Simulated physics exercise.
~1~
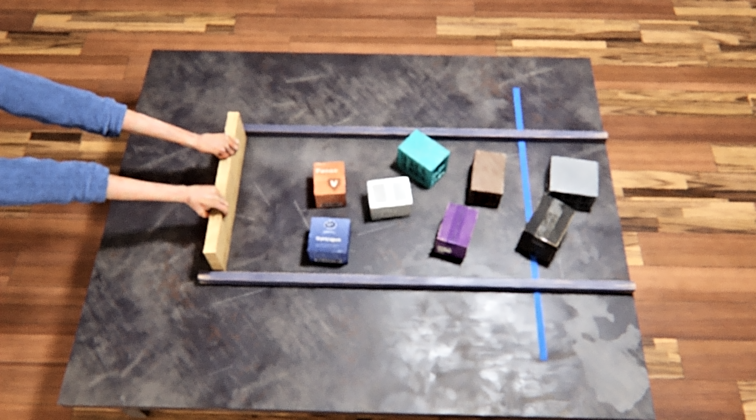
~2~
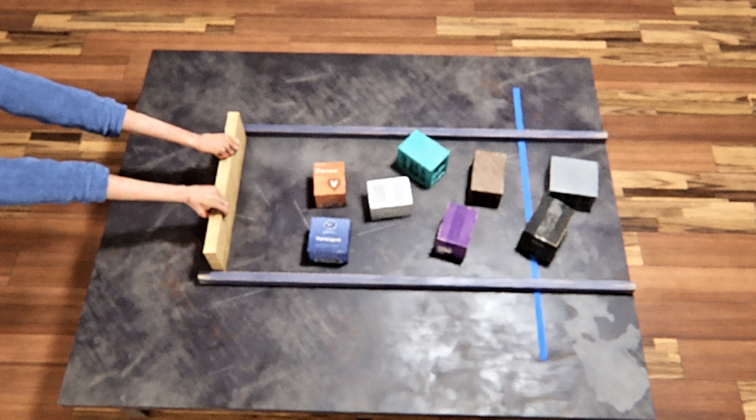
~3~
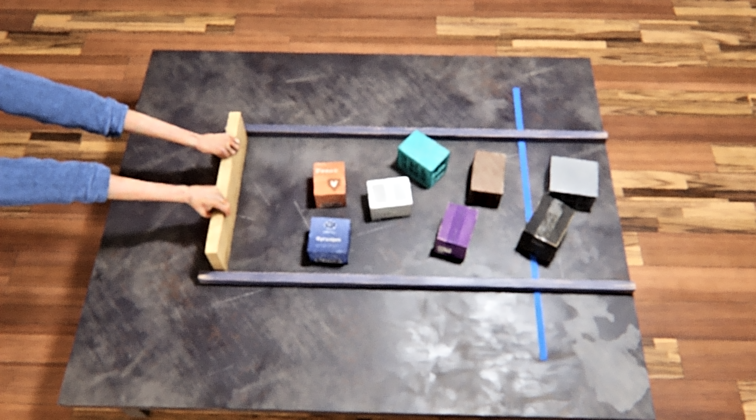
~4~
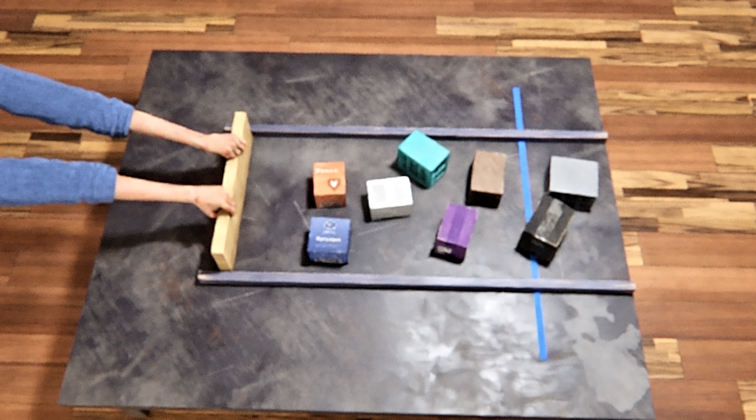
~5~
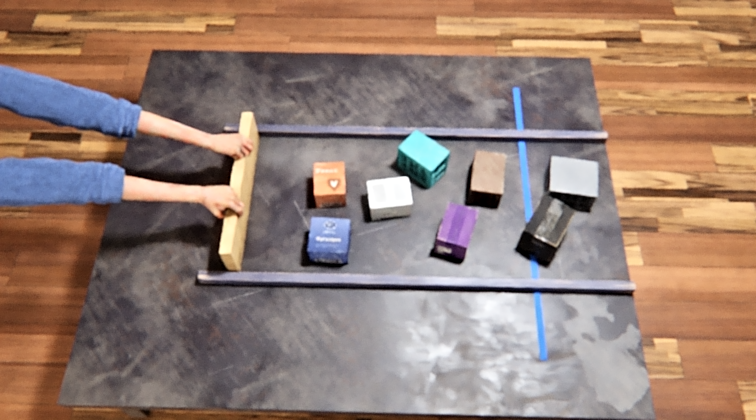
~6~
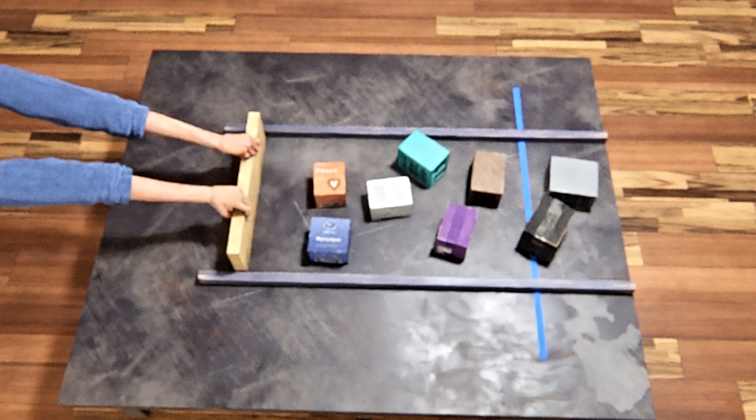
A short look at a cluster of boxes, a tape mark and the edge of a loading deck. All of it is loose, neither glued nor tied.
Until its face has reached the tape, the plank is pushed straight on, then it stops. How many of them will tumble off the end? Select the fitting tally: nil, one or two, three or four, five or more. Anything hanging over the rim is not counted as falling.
Lost: One or two.
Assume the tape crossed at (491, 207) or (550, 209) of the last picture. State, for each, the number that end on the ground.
You'd get 0 the first time and 2 the second.
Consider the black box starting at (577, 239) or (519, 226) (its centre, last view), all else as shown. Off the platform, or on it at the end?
Result, in order: It leaves the top; it leaves the top.
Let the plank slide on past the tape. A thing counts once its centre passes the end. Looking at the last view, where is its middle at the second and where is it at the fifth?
(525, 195), then (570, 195).
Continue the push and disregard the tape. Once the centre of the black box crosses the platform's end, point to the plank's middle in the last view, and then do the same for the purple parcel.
Its middle is around (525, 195) and around (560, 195).
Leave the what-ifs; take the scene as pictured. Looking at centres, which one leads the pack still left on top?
Brown crate, foremost.
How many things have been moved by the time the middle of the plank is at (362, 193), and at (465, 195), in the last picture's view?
At the first spot the count is 3, and at the second it is 8.
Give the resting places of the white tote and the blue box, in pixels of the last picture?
Okay, so first (582, 208), and next (554, 246).
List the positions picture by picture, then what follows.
Grey crate (571, 184); black box (546, 228); brown crate (487, 179); plank (227, 190); tape (528, 208), in the first picture.
Black box (546, 229); blue box (330, 241), in the second picture.
Brown crate (487, 179); turquoise crate (423, 160), in the third picture.
Grey crate (571, 184); orange box (330, 185), in the fourth picture.
Black box (546, 229); plank (241, 190), in the fifth picture.
Grey crate (571, 184); black box (546, 229); brown crate (487, 179); plank (248, 190); tape (528, 208), in the sixth picture.
Early on, none off yet; grey crate at rest near (571, 184); black box at rest near (546, 229); brown crate at rest near (487, 179).
Finally, the number that fall off is one or two; lost, black box and grey crate.
